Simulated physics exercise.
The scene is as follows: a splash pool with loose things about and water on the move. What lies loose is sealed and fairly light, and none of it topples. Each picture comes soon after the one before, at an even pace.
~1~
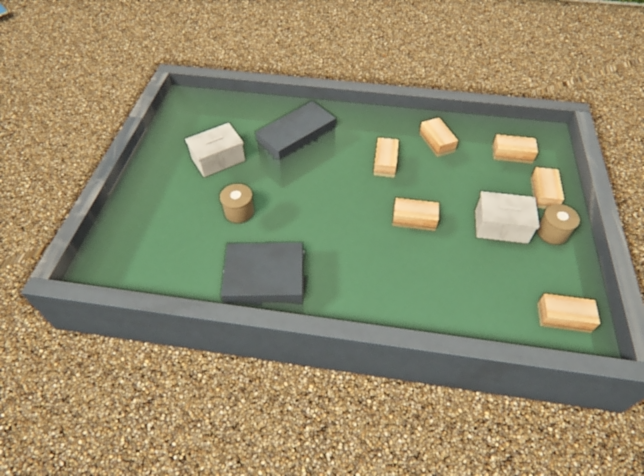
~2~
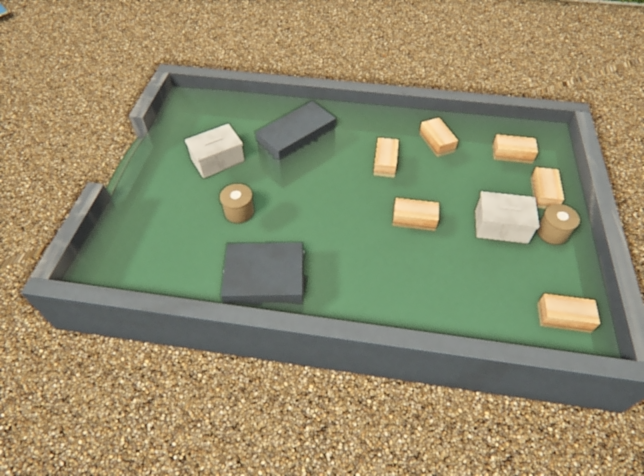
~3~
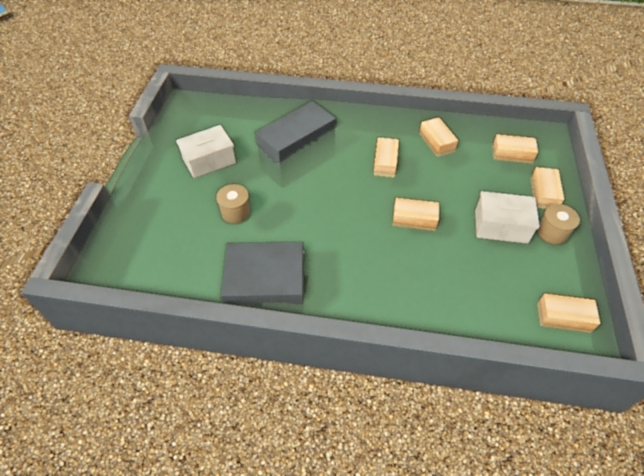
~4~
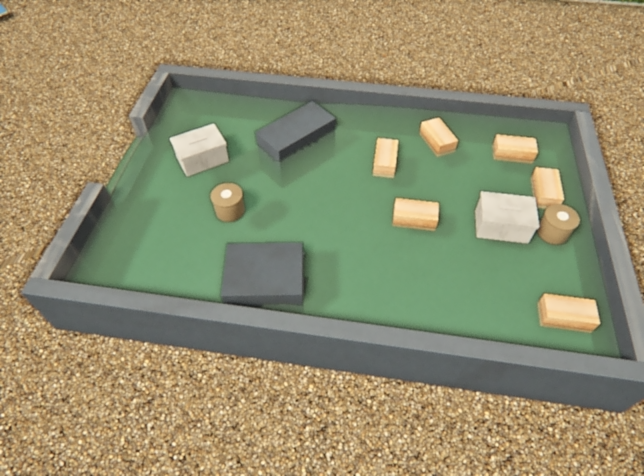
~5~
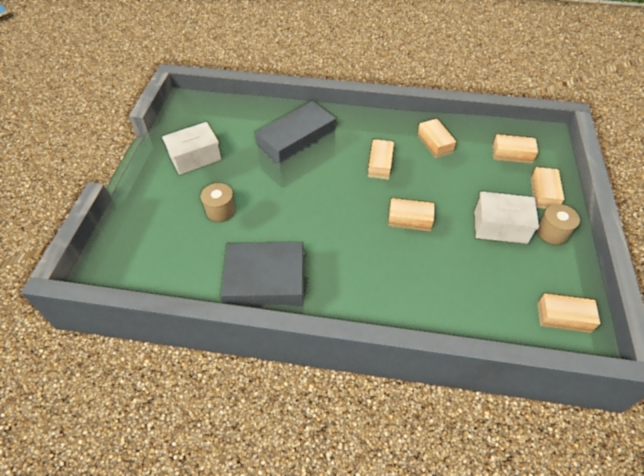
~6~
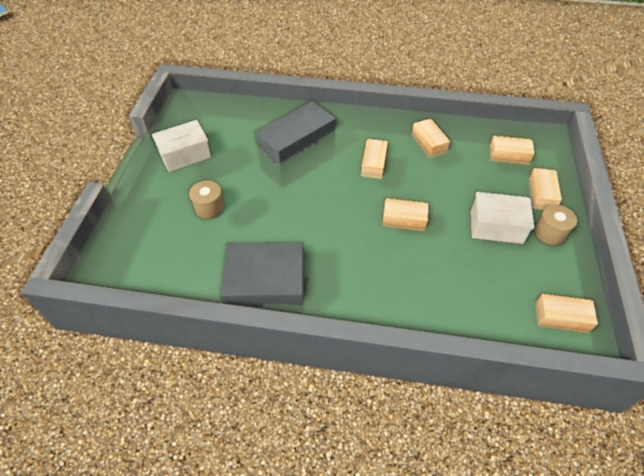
A walled green pool opens on its left side, and floating blocks drift slowly left.
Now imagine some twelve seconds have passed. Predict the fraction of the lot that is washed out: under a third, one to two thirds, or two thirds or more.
Under a third.
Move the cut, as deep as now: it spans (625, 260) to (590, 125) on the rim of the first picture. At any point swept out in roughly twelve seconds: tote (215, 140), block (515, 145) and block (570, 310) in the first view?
Retained; lost; lost.
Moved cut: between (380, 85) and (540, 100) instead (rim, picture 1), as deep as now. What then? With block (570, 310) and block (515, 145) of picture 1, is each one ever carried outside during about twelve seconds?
Taking them in order, retained and escaped.
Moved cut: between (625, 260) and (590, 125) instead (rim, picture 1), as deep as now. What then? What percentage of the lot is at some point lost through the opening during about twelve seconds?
About 80 %.
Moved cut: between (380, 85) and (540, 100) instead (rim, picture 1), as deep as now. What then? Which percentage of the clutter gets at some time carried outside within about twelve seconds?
My figure is 70 in a hundred.
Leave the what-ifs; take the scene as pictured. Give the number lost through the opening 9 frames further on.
Tally: 1.
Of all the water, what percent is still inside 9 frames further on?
Close to 82 per cent, I think.
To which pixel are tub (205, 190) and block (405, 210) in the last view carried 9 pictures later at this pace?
Close to (128, 164) and (367, 207).
A moment on, 0 of 10 are out; 10 afloat.
Next, 1 of 10 are out; 9 afloat.
Later, 2 of 10 are out; 8 afloat.
In the end, 2 of 10 are out; 8 afloat.
